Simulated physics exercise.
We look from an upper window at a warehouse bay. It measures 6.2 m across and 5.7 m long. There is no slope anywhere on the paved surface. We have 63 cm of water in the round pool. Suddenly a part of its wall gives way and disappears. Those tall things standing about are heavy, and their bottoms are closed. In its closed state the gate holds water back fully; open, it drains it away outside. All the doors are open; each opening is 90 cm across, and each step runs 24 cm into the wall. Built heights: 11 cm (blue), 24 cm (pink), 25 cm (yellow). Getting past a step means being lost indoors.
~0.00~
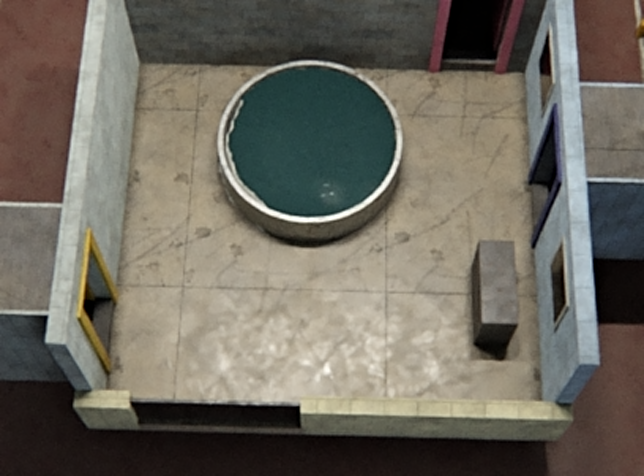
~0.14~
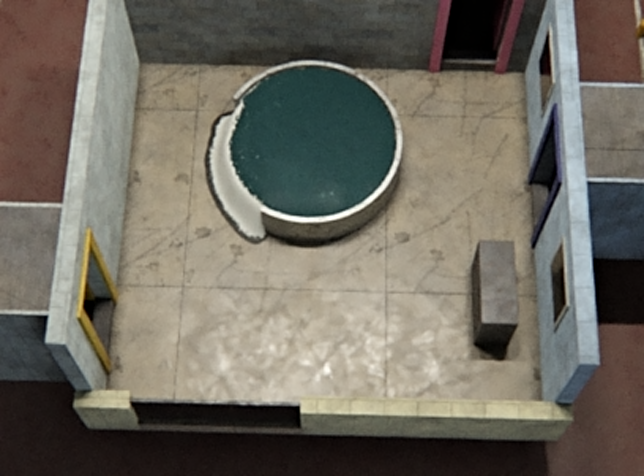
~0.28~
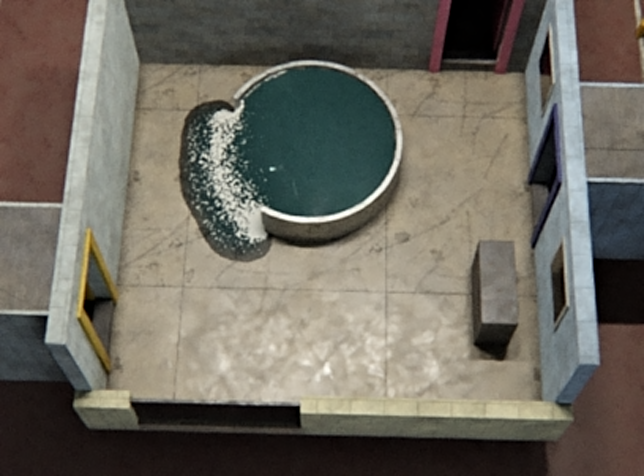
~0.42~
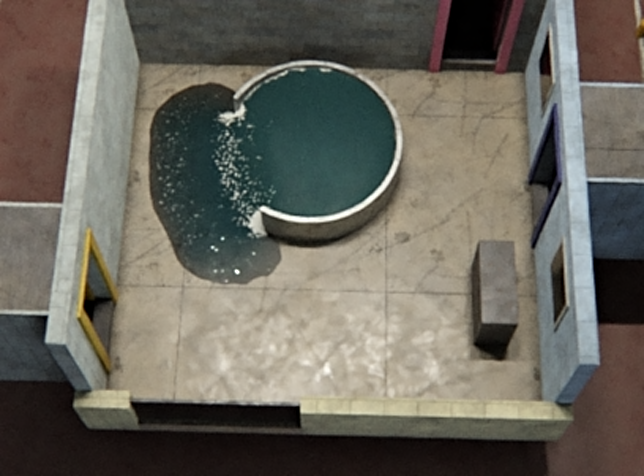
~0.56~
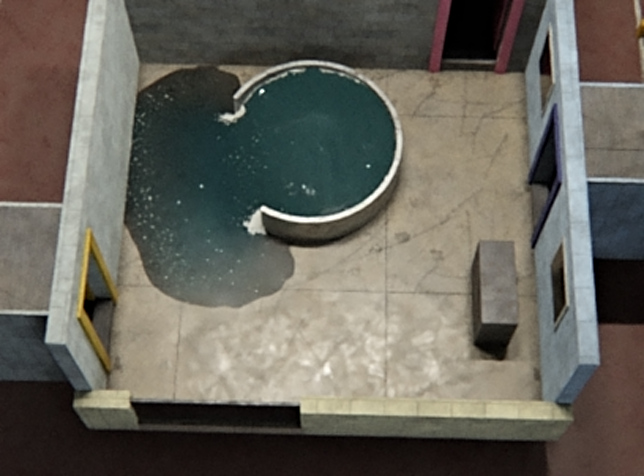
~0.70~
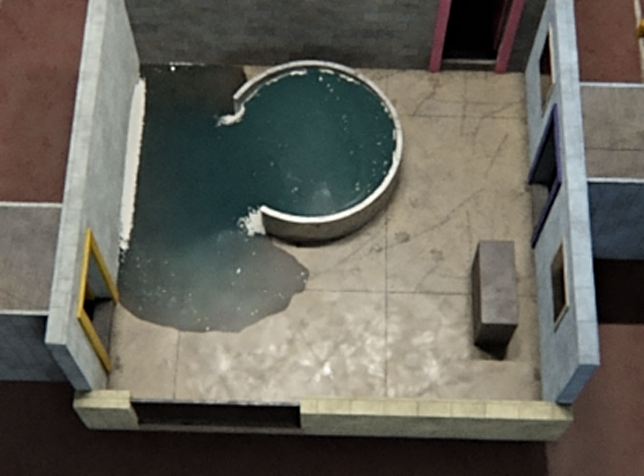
Dark green water poured out through a gap that opened in the left side of a round pool's wall, spreading across the pale floor to the left wall and then toward the front.
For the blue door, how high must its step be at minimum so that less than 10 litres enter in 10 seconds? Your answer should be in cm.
It must be at least about 10.5 cm.
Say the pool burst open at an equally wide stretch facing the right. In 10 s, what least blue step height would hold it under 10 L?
That way, roughly 34 cm.
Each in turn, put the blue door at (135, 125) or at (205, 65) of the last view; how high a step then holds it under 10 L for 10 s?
In turn: About 33 cm, about 21 cm.
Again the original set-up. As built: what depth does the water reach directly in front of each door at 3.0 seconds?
Blue door: 0 cm; pink door: 0 cm; yellow door: 16 cm.
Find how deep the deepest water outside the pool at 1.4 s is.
Roughly 46 cm.
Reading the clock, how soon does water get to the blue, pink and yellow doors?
Blue 5.0 s, pink 3.4 s, yellow 0.9 s.
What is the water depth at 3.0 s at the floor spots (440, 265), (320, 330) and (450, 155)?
In that order: 0, 4 and 0 cm.
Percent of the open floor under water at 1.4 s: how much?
About 30 per cent.
After 1.4 s water covers 30 % of the floor, deepest (46 cm) near (139, 190); it has not reached the blue door.
After 3.0 s water covers 45 % of the floor, deepest (40 cm) near (106, 394); it has not reached the blue door.
After 10.0 s water covers 100 % of the floor, deepest (16 cm) near (421, 95); 15 cm at the blue door, 8 litres in over its 11 cm step.
At the blue door as built, the water arrived by 4.9 s and peaked near 15 cm at 9.6 s.
With a step of 8.5 cm, 26 litres would have come in within the 10 s; with 11.5 cm, 6 litres. So under 10 litres takes about 10.5 cm.
